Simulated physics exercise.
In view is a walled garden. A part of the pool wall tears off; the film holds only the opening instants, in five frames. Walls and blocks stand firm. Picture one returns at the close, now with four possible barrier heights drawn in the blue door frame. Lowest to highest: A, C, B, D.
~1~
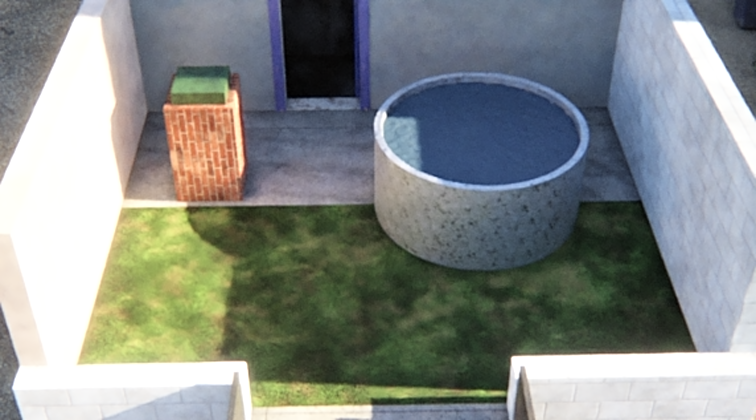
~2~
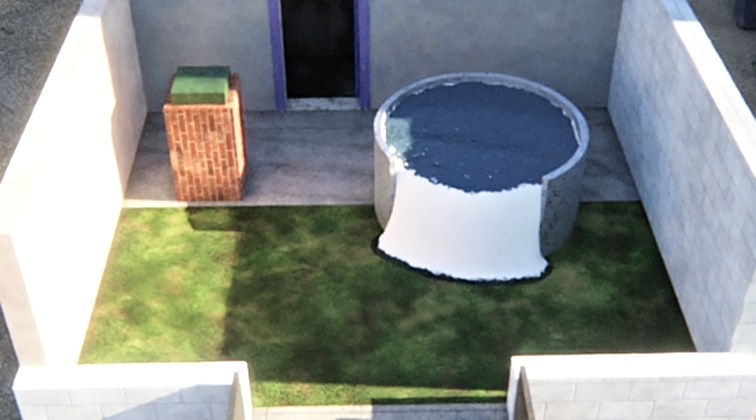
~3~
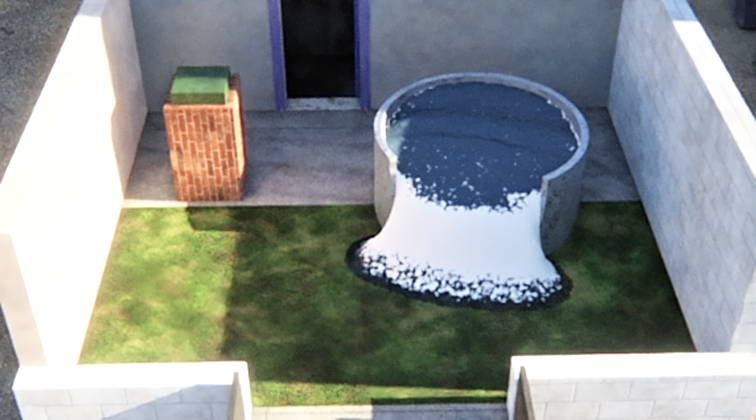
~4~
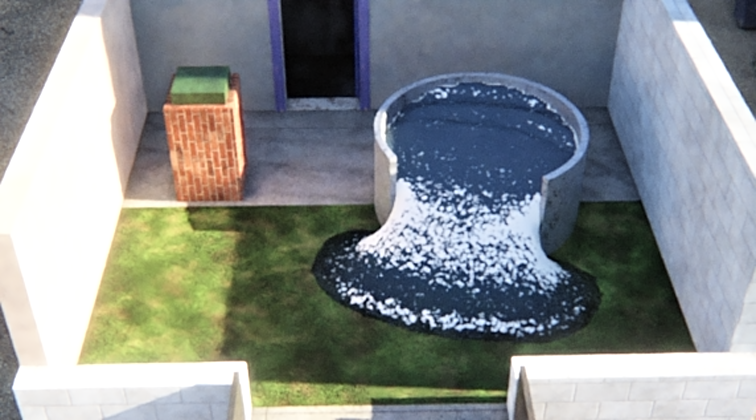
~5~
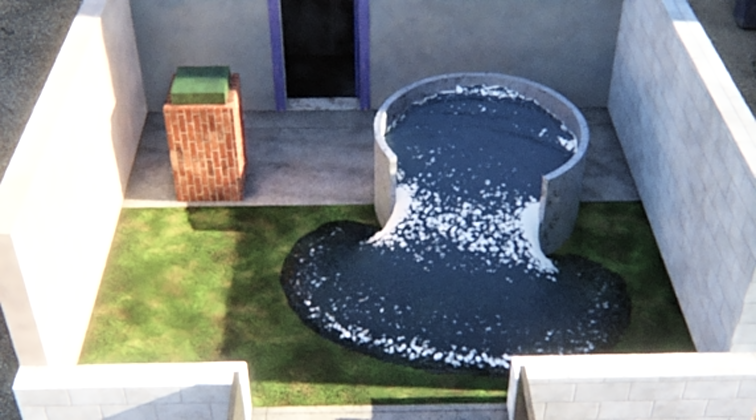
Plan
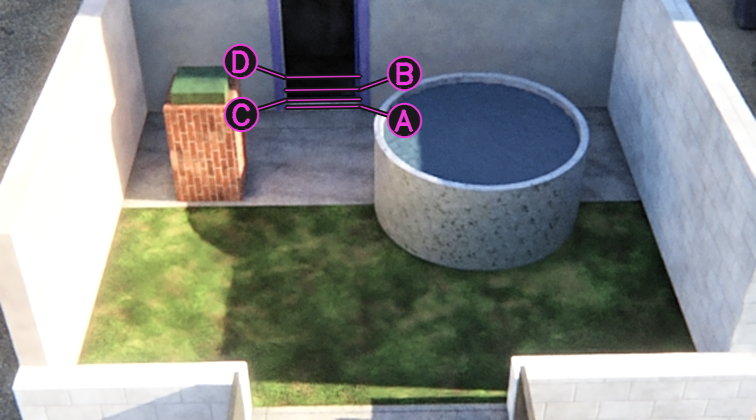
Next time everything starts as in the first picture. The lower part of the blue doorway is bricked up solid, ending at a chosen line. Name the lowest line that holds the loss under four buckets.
I would pick height A.
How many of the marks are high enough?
All four.
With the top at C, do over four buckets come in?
No.
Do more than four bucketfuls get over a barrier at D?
No.
In magenta, A at (323, 106); B at (322, 89); C at (323, 99); D at (322, 76); from the bottom up A, C, B, D.
With A, a splash gets over, under a bucket.
With B, nothing gets over.
With C, nothing gets over.
With D, nothing gets over.
